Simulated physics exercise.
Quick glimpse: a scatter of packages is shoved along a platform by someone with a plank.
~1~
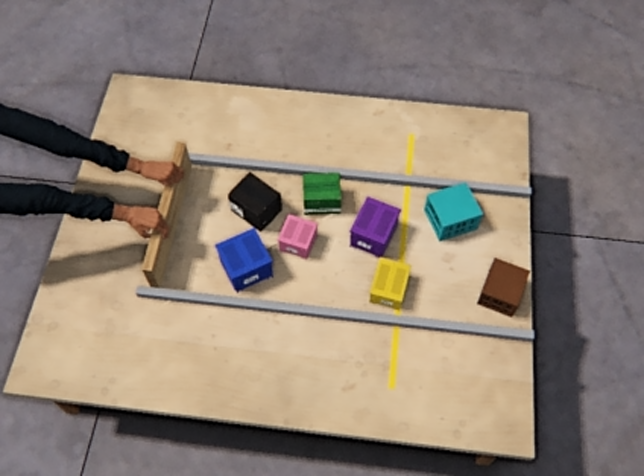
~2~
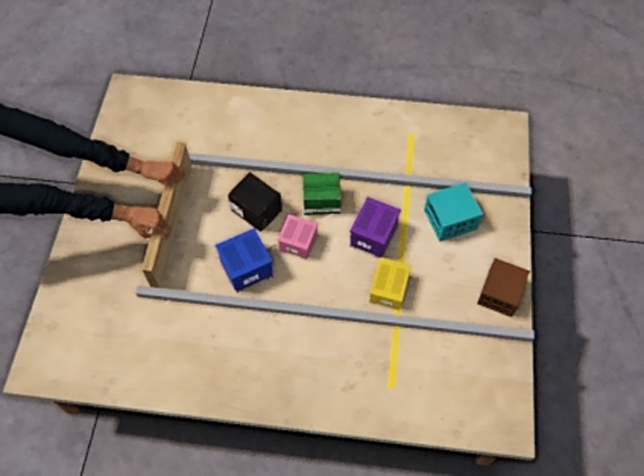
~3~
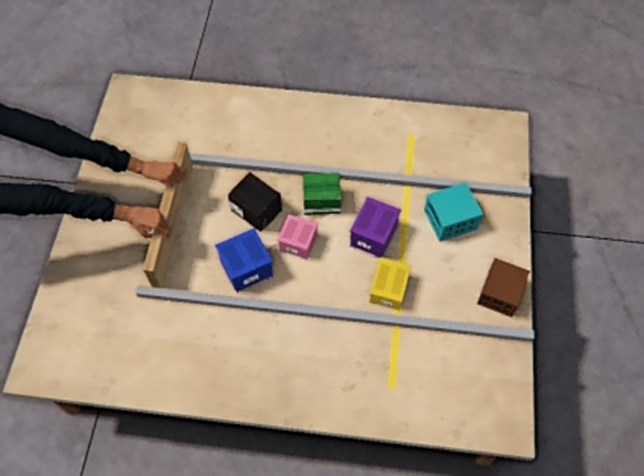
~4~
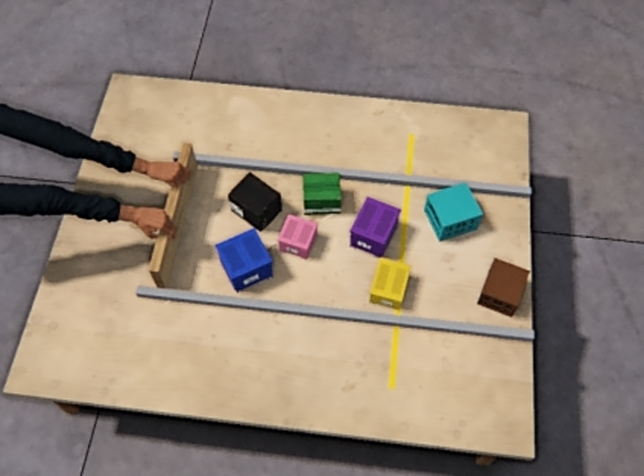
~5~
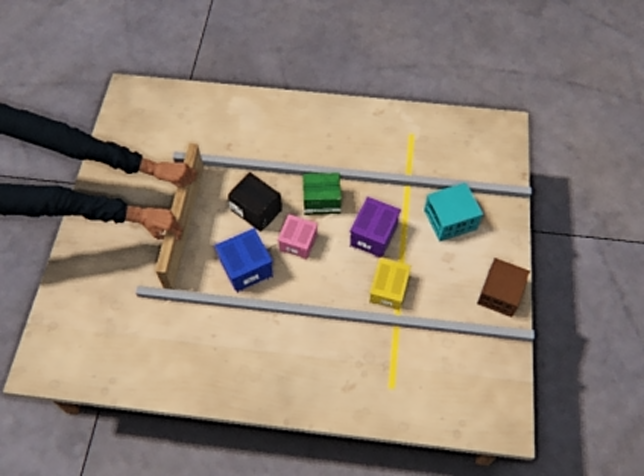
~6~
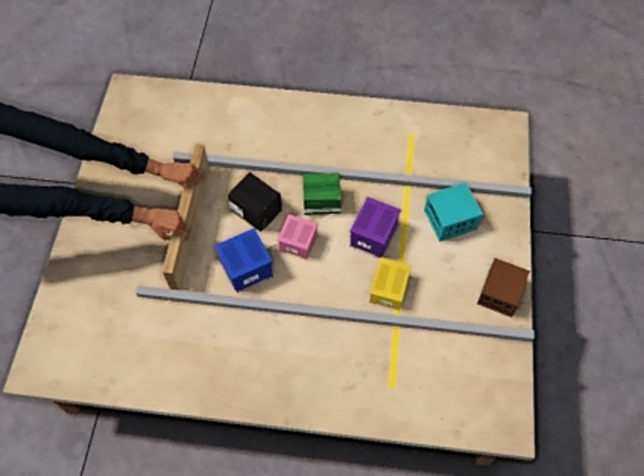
A pale wooden platform on a grey tiled floor is seen from above at an angle, with two grey rails running across it. Between them sit black, blue, green, pink and purple boxes, a yellow one by a yellow line, and turquoise and brown ones at right. Two dark-sleeved arms hold a plank at left, barely moving at first, then edging it slightly right while the boxes stay still.
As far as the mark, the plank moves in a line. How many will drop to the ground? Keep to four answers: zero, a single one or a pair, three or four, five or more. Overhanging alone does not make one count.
The answer is zero.
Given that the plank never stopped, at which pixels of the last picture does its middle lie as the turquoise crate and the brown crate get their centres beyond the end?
At (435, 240) for the turquoise crate; at (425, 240) for the brown crate.
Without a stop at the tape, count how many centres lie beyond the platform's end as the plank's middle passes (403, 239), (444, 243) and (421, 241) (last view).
Counts per position: 0 / 2 / 0.
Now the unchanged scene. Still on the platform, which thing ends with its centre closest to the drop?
The brown crate finishes nearest.
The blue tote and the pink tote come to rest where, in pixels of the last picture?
Final positions: Near (424, 294); near (453, 263).
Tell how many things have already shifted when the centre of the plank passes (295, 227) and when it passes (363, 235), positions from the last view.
Up to then 5, and up to the other point 7.
Early on, none off yet; brown crate at rest near (503, 288); turquoise crate at rest near (453, 212); yellow tote at rest near (390, 284).
Finally, the number that fall off is zero.
